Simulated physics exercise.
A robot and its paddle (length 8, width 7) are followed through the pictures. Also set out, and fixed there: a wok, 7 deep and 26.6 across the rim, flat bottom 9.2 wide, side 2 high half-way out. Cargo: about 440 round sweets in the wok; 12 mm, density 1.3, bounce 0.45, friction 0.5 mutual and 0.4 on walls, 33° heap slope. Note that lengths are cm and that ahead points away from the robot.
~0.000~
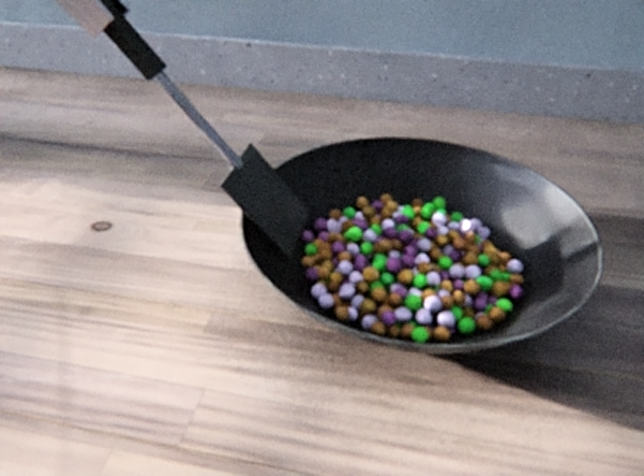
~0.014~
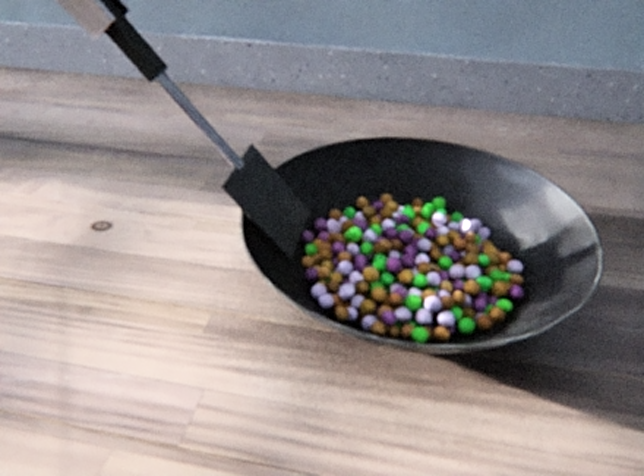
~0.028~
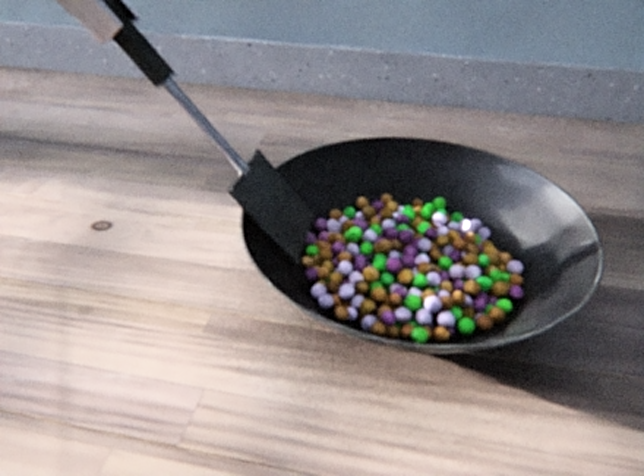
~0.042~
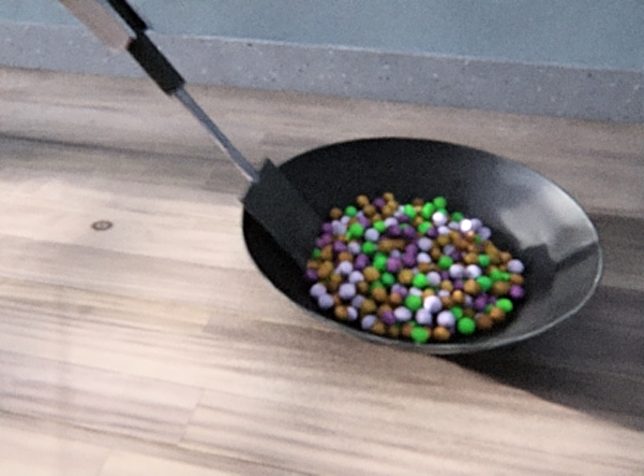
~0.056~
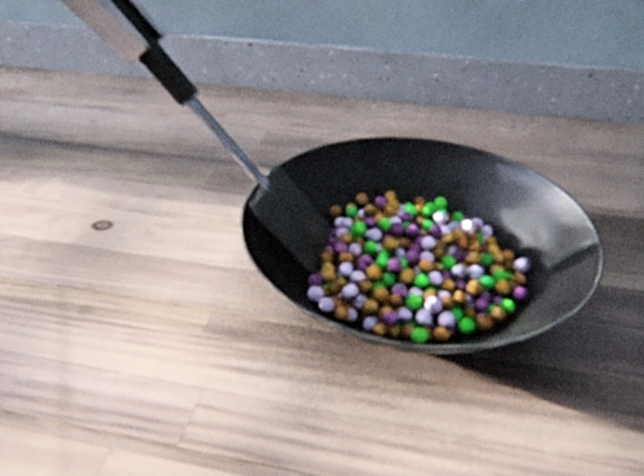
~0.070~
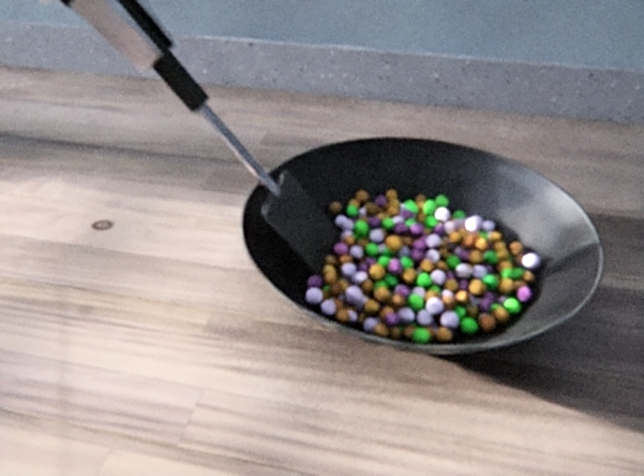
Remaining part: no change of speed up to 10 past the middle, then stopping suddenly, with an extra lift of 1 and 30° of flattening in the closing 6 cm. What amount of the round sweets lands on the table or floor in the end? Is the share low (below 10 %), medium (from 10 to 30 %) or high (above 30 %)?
The share is medium, from 10 to 30 %.
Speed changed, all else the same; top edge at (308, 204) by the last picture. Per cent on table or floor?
My guess is around 45 percent.
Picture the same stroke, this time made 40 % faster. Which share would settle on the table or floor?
Approx. 35 per cent.
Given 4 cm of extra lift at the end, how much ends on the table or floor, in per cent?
Roughly 25 percent of it.
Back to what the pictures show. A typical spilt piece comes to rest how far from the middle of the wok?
Some 22 cm.
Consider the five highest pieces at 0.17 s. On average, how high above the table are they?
About 6 cm.
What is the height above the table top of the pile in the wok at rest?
8.0 cm.
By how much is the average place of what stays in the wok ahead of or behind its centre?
About 4.0 cm ahead.
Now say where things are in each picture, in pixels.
Paddle top edge at (236, 162), sloping 51°; upper third of the load around (407, 254), from x 310 to 515, top at y 200; 439 in the wok, in the first picture.
Paddle top edge at (237, 163), sloping 51°; upper third of the load around (407, 254), from x 310 to 515, top at y 200, in the second picture.
Paddle top edge at (243, 168), sloping 51°; upper third of the load around (407, 253), from x 310 to 515, top at y 200, in the third picture.
Paddle top edge at (253, 176), sloping 51°; upper third of the load around (408, 253), from x 310 to 515, top at y 200, in the fourth picture.
Paddle top edge at (264, 184), sloping 51°; upper third of the load around (411, 253), from x 315 to 520, top at y 195, in the fifth picture.
Paddle top edge at (275, 191), sloping 51°; upper third of the load around (422, 253), from x 315 to 530, top at y 195; 439 in the wok, in the sixth picture.
After 0.17 s, sloping 51°, highest piece 6 above the table; 439 in the wok.
After 0.27 s, sloping 42°, highest piece 8 above the table; 439 in the wok.
After 0.52 s, sloping 21°, highest piece 9 above the table; 361 in the wok, 66 on the table or floor, 12 on the blade or in flight.
After 1.57 s, sloping 21°, highest piece 8 above the table; 358 in the wok, 81 on the table or floor.
At rest, 358 in the wok, 81 on the table or floor. That is 18 % on the table or floor.
